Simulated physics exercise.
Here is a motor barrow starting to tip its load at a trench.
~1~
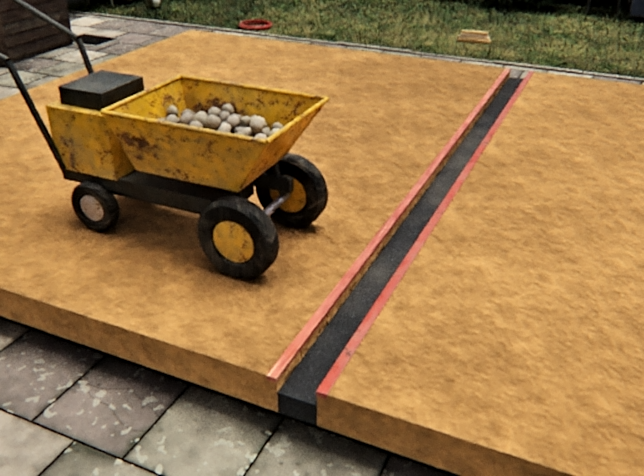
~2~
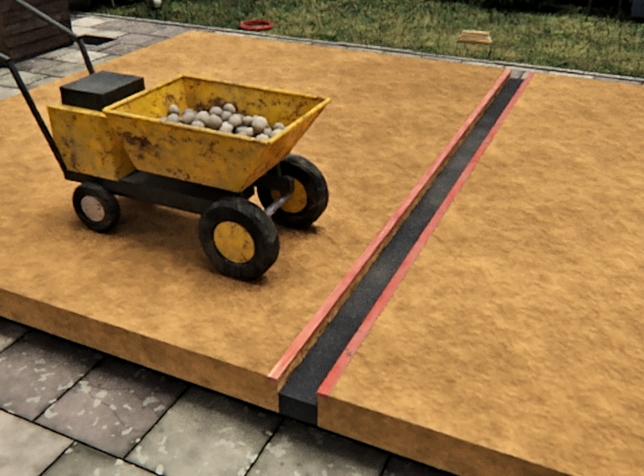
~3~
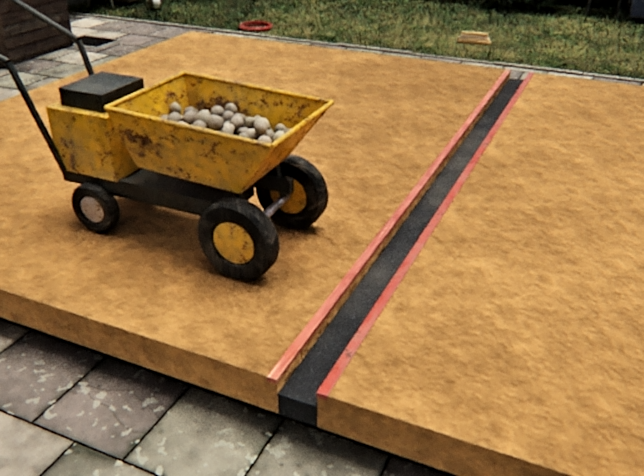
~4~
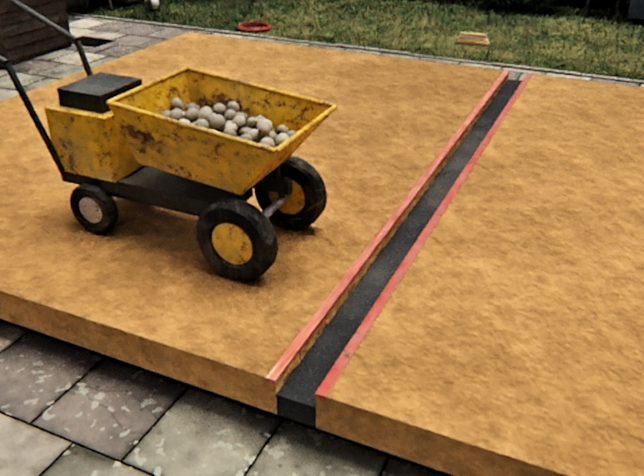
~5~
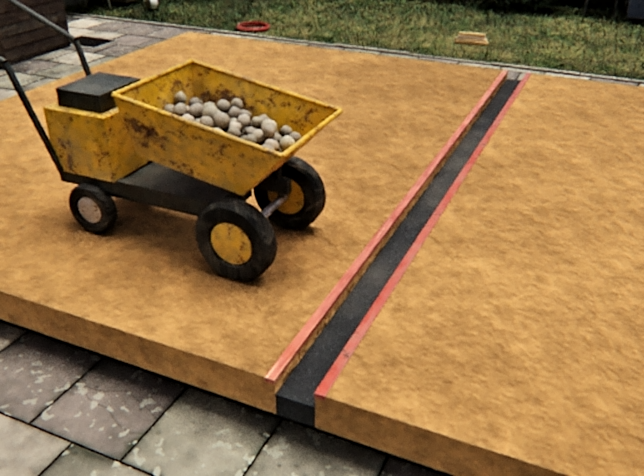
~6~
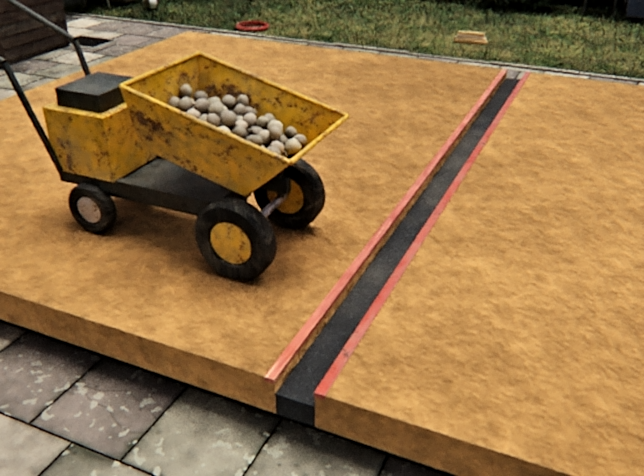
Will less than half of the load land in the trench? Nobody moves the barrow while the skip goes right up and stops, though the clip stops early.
Most of the load does not find the trench.
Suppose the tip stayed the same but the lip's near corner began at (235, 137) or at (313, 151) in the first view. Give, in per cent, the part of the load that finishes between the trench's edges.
Roughly 40 per cent first, then roughly 0 per cent.
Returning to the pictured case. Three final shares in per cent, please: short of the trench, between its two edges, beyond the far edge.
Roughly, short 0 per cent, between 35 per cent and beyond 45 per cent.
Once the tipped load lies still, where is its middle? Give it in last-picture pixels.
Somewhere around (393, 279) in the final view.
Shortly afterwards, skip tipped steeply; the whole lot in the skip.
Next, skip tipped right over; all but a few in the skip; only a few in or heaped over the trench; only a few beyond it.
Some moments later, skip tipped right over; near a third in the skip; near a quarter in or heaped over the trench; near a third beyond it.
In the end, skip tipped right over; near a quarter in the skip; near a third in or heaped over the trench; near half beyond it.
